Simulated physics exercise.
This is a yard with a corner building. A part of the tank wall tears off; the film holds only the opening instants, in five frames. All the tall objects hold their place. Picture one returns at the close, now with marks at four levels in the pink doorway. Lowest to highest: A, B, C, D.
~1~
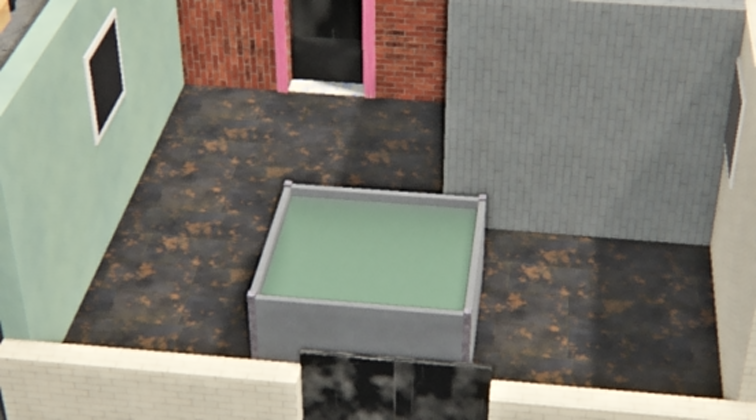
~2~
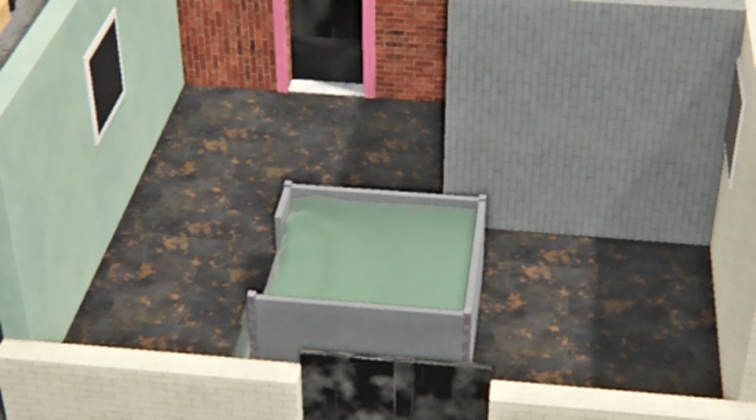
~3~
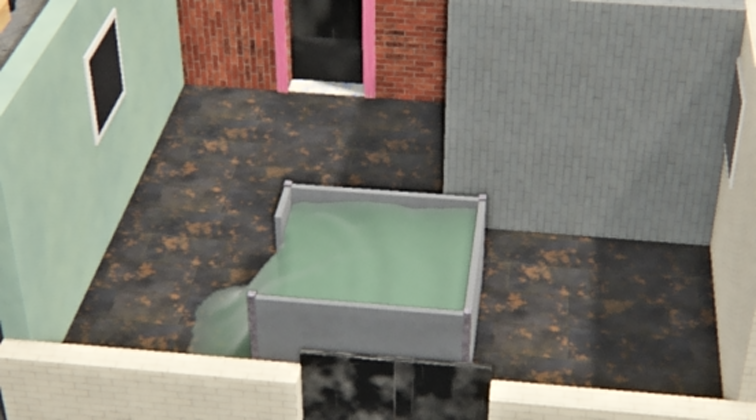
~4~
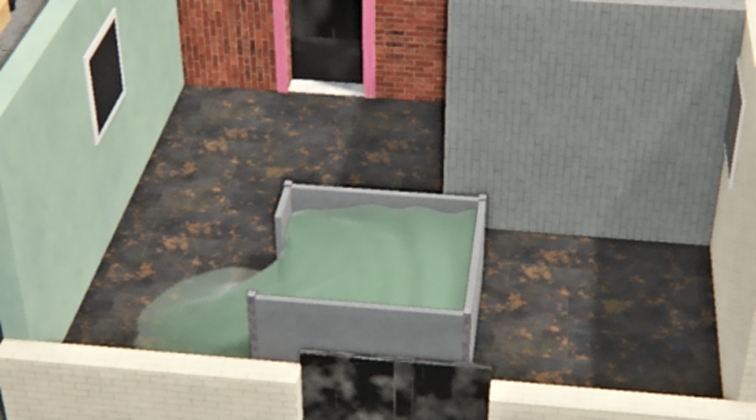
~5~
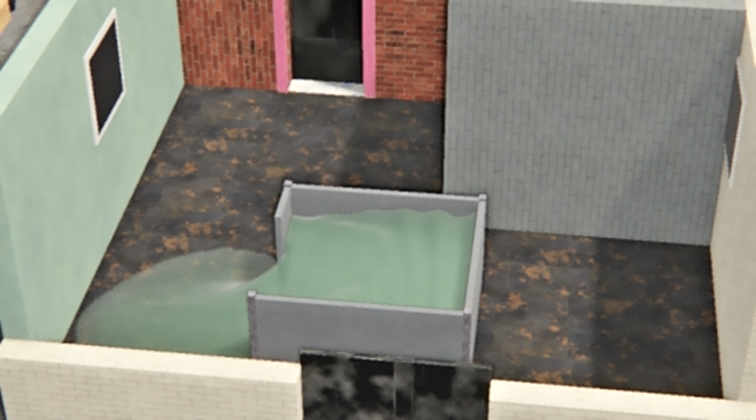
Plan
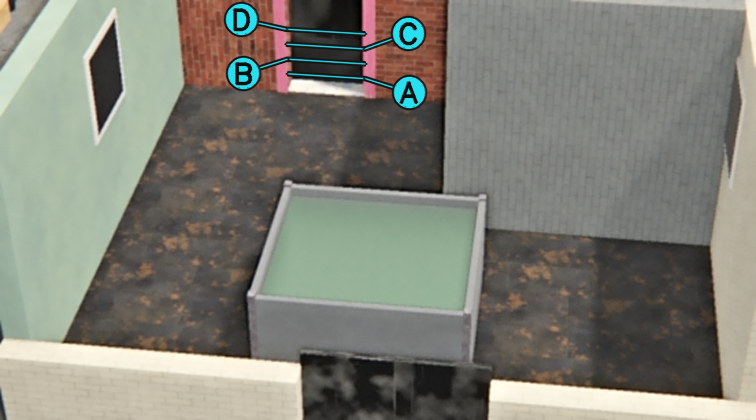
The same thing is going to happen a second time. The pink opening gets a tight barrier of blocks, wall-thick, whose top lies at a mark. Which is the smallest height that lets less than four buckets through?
Line A just does it.
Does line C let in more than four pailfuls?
No.
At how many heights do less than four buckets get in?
All of them.
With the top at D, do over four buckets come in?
No, that is safe.
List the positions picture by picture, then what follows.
Water in the tank at rest, its middle at (372, 253); foot of the pink doorway at (327, 94); shut gate at (396, 368), in the first frame.
Water covers 2 % of the ground, its front hidden from here, in the second frame.
Front seen at (218, 297), 4 % of the ground wet, in the third frame.
Front seen at (147, 316), 9 % of the ground wet, in the fourth frame.
Front seen at (89, 315), 14 % of the ground wet, in the fifth frame.
On the marked copy, A at (326, 76); B at (326, 61); C at (325, 46); D at (325, 31); from the bottom up A, B, C, D.
Choosing A, a bucket or two gets in.
Choosing B, nothing gets over.
Choosing C, nothing gets over.
Choosing D, nothing gets over.
